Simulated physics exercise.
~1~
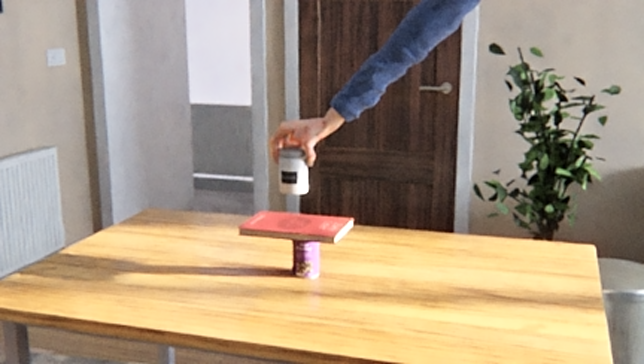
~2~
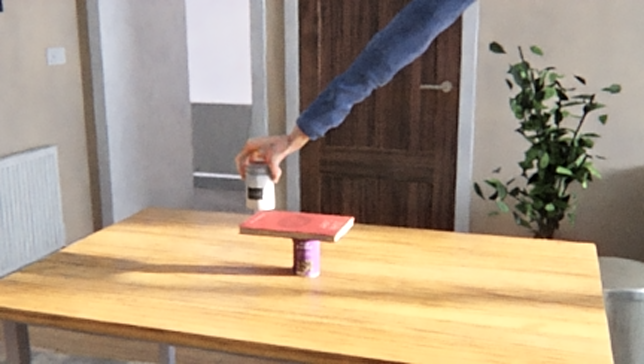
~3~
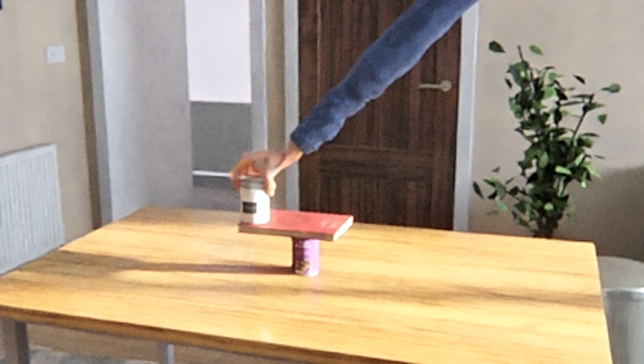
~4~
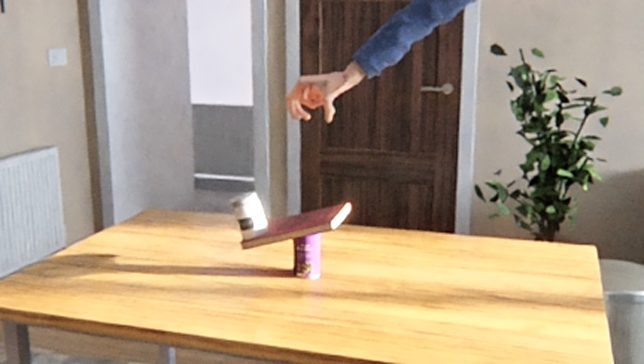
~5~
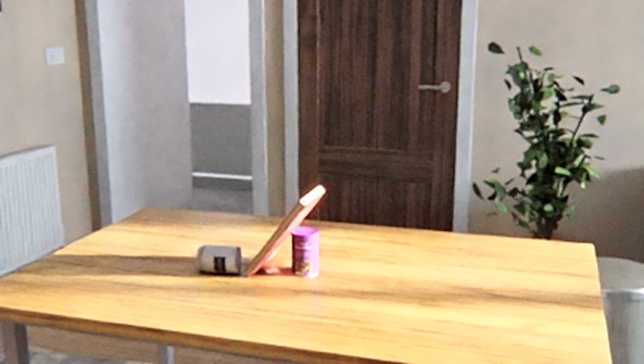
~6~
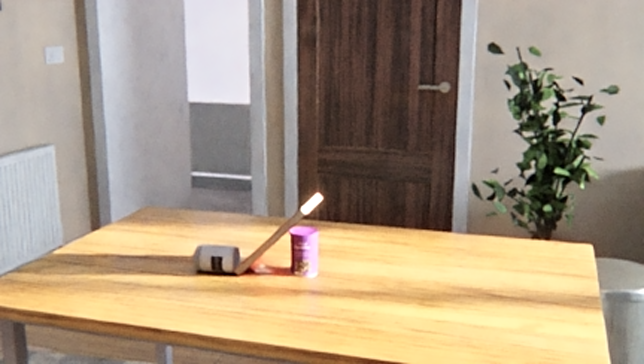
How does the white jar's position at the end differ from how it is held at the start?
At the start the white jar is held upright above the red book. At the end it lies on its side on the table.
